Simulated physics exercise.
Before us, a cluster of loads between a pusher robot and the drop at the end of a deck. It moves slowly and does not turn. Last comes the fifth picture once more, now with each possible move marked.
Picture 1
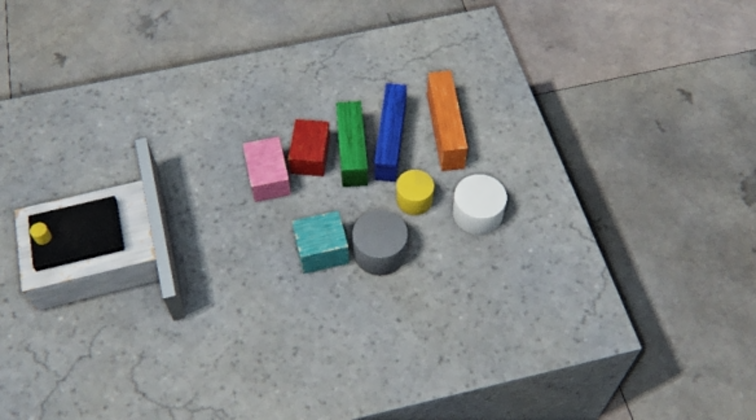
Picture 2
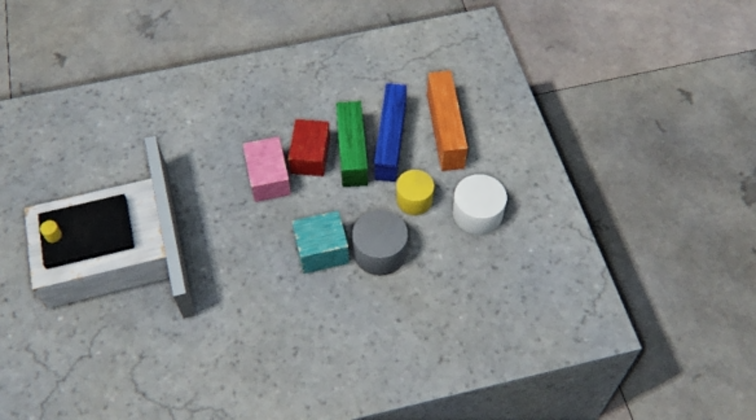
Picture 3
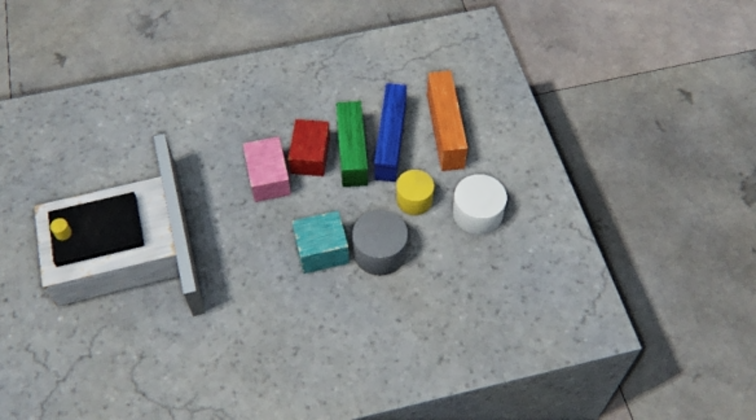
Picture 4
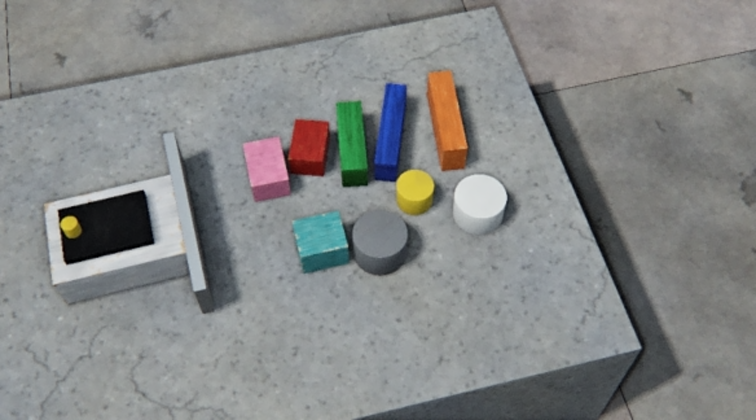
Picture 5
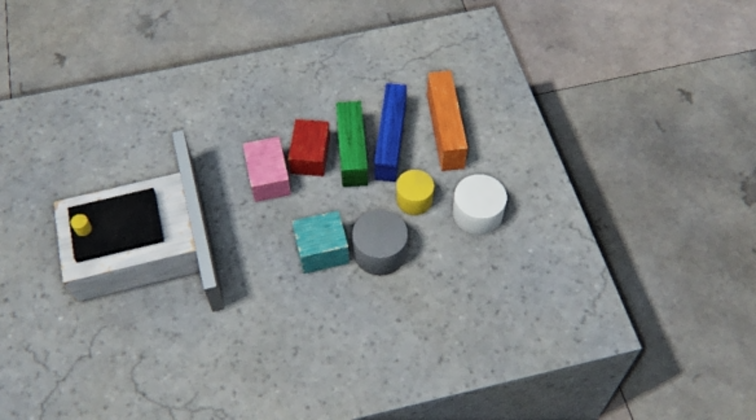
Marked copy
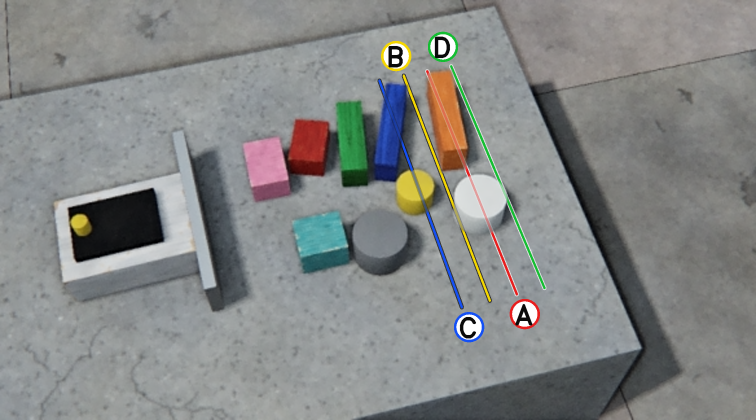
On a grey stone deck, a pale robot with a flat front plate crept a short way right toward a cluster of colourful blocks and round canisters, which all stayed where they were.
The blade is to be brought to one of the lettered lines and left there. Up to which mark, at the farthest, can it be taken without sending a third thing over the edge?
Up to line A.
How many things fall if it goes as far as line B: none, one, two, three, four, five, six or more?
One.
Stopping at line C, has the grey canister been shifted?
Yes.
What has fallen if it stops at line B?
It is the orange bar.
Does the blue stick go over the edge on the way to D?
Yes.
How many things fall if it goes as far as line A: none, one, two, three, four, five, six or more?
In all, two.
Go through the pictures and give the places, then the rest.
In the first picture, red crate (310, 148); grey canister (380, 243); white canister (479, 205).
In the second picture, robot (92, 228); yellow canister (415, 192).
In the third picture, robot (103, 226); orange bar (447, 120).
In the fourth picture, robot (112, 224); turquoise crate (321, 242).
In the fifth picture, robot (122, 222); red crate (310, 148); grey canister (380, 243); white canister (479, 205).
On the copy, A at (469, 174); B at (444, 180); C at (418, 185); D at (494, 169).
On A. First, robot (226, 200); red crate (340, 139); blue stick (398, 131).
Then, robot (325, 179); orange bar (503, 108); white canister (515, 186).
Finally, robot (402, 163); orange bar over the edge; blue stick over the edge; two fallen.
By contrast, B is within the limit but short; C is within the limit but short; D drops four.
